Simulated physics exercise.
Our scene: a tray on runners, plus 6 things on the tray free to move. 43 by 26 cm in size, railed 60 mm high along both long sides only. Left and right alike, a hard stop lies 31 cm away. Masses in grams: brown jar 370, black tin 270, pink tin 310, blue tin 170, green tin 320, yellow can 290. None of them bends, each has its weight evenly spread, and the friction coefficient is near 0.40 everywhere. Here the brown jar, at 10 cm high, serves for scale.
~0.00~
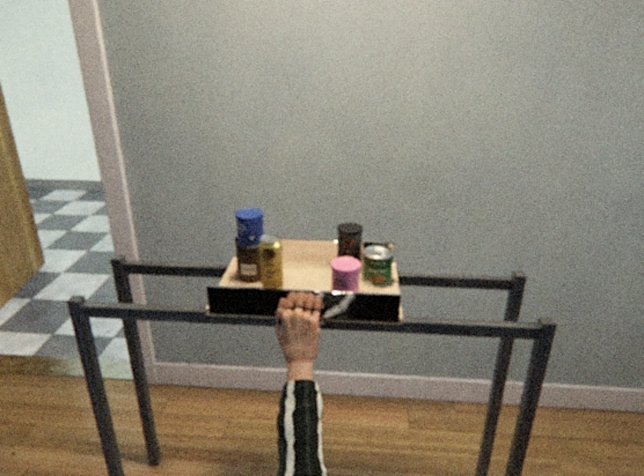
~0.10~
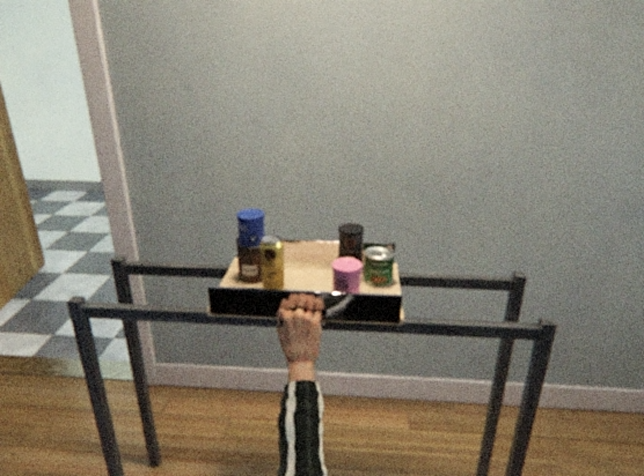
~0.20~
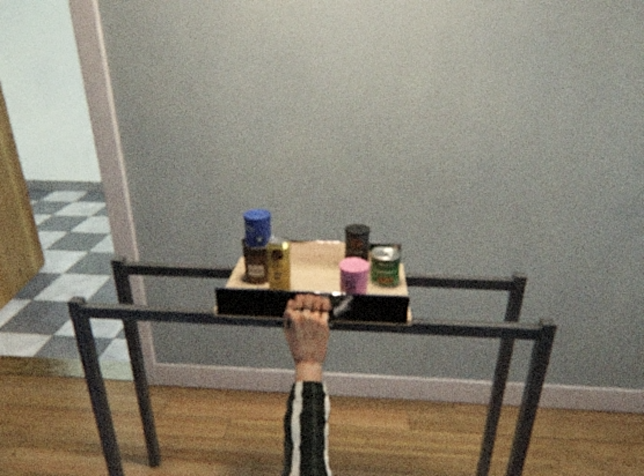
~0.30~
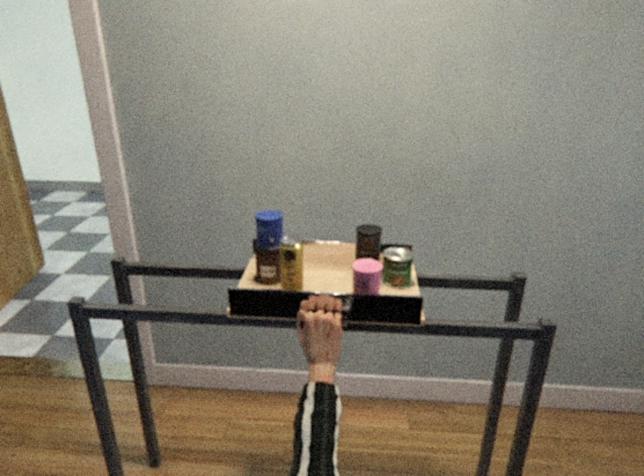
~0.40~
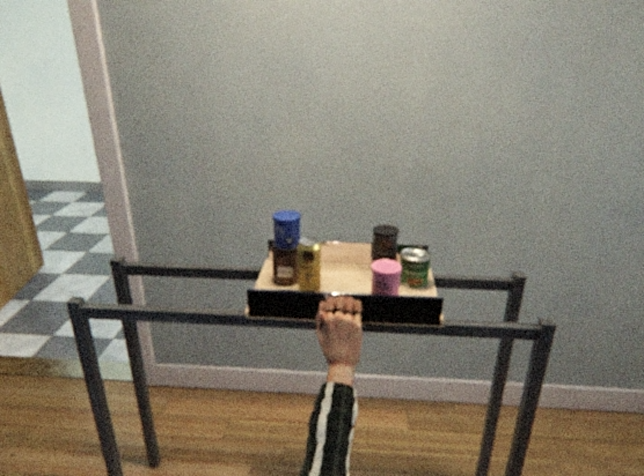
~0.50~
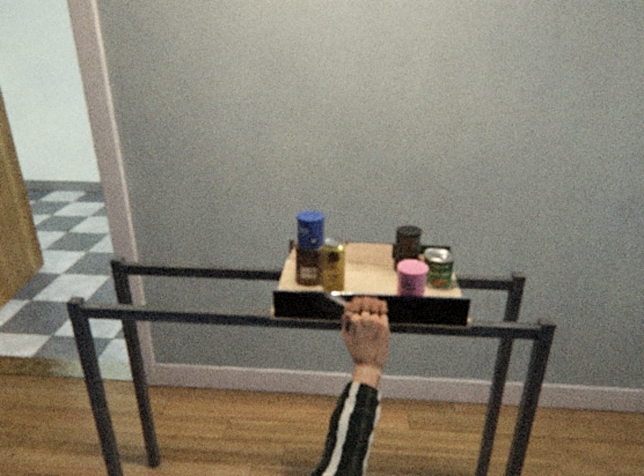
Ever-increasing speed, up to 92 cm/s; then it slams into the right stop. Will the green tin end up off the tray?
Yes.
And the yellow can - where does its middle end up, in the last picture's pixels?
It ends up near (437, 272).
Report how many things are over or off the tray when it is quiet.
Count: 1.
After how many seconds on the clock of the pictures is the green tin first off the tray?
Answer: About 0.8 s.
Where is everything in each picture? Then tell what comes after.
Tray midway; green tin (378, 266); brown jar (251, 260), in the first frame.
Tray midway; pink tin (346, 285); blue tin (251, 229), in the second frame.
Tray moved 2 cm right; yellow can (279, 265); brown jar (259, 261), in the third frame.
Tray moved 5 cm right; black tin (368, 250); pink tin (366, 286), in the fourth frame.
Tray moved 9 cm right; blue tin (287, 230); yellow can (310, 267), in the fifth frame.
Tray moved 15 cm right; green tin (438, 269); brown jar (310, 263), in the sixth frame.
After 0.80 s, tray moved 31 cm right; green tin now off the tray; yellow can moved 7 cm; blue tin moved 7 cm.
After 0.90 s, tray moved 31 cm right; yellow can 10° off upright; black tin moved 9 cm; blue tin moved 11 cm.
After 1.20 s, tray moved 31 cm right; blue tin moved 11 cm; pink tin moved 10 cm; black tin moved 9 cm.
In the end (2.2 s), off the tray, green tin; not toppled but over 5 cm from the start, brown jar, black tin, pink tin, blue tin and yellow can.
